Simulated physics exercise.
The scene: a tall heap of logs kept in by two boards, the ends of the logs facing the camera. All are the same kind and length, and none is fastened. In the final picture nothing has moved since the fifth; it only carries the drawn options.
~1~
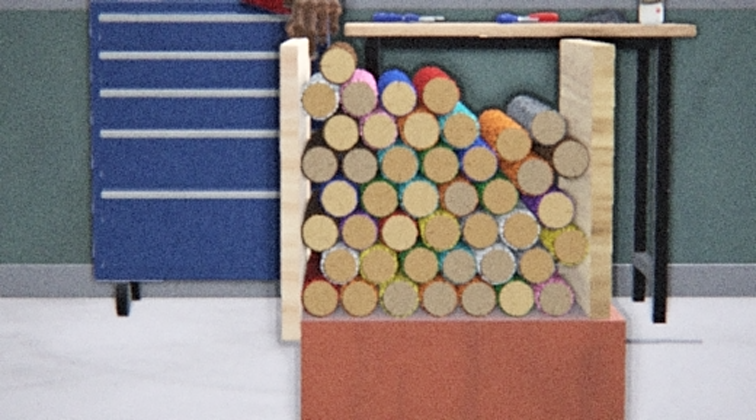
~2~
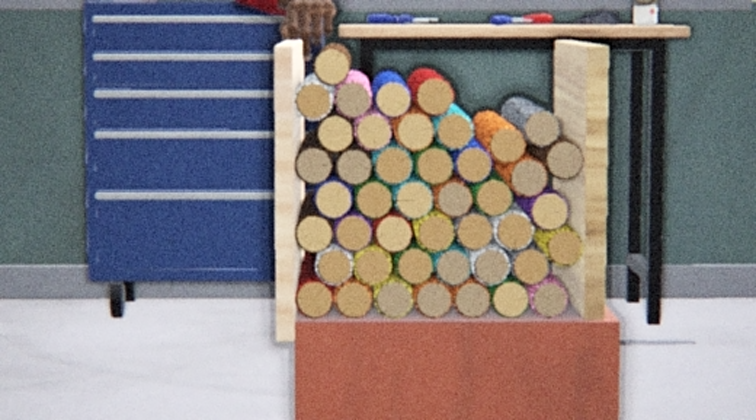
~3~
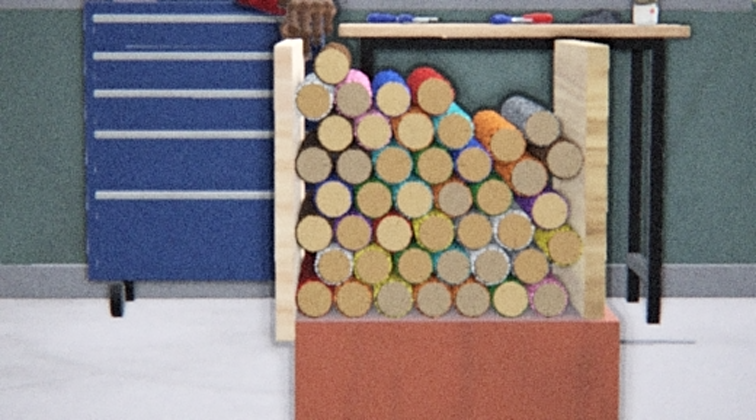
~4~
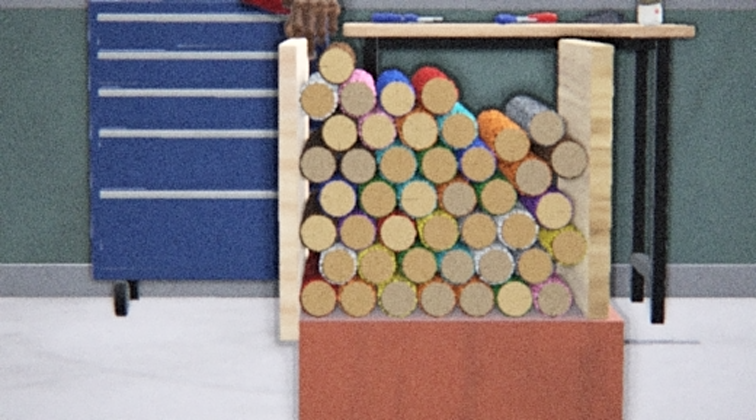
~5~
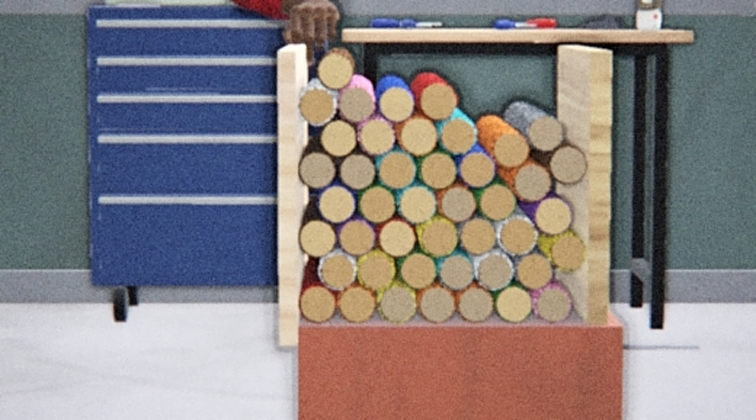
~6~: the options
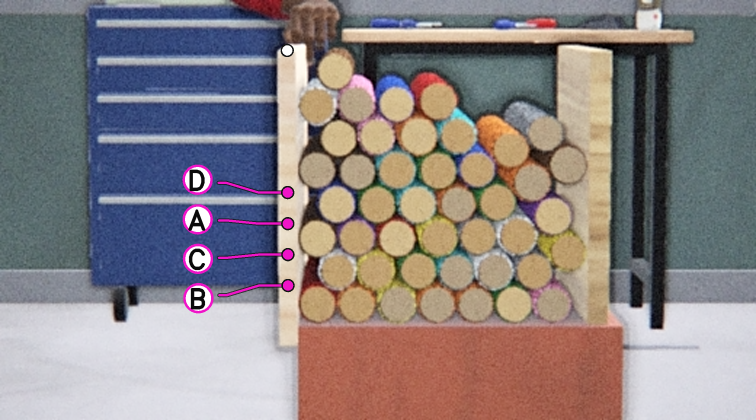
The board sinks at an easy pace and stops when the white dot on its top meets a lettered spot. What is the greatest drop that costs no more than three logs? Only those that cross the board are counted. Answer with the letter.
The answer is mark D.
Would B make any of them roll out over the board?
At B: Yes.
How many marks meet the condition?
One of the four.
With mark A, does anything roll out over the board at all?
Yes, at A.
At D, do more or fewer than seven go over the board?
At D, fewer than seven.
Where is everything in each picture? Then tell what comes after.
In the first picture, a log (536, 266); a log (520, 230); a log (459, 198).
In the second picture, a log (453, 199); a log (335, 134).
In the third picture, a log (314, 101); a log (393, 99).
In the fourth picture, side board (295, 177); a log (318, 299).
In the fifth picture, a log (514, 304); a log (456, 272); a log (533, 272).
On the marked copy, A at (288, 223); B at (288, 285); C at (288, 254); D at (288, 193); the white dot at (287, 50).
Taking D. A third of the way, top of the board (297, 113).
Two thirds of the way, top of the board (297, 186).
When it is over, top of the board (297, 192), two out over the board.
As for the rest, A more than three out over the board; B more than three out over the board; C more than three out over the board.
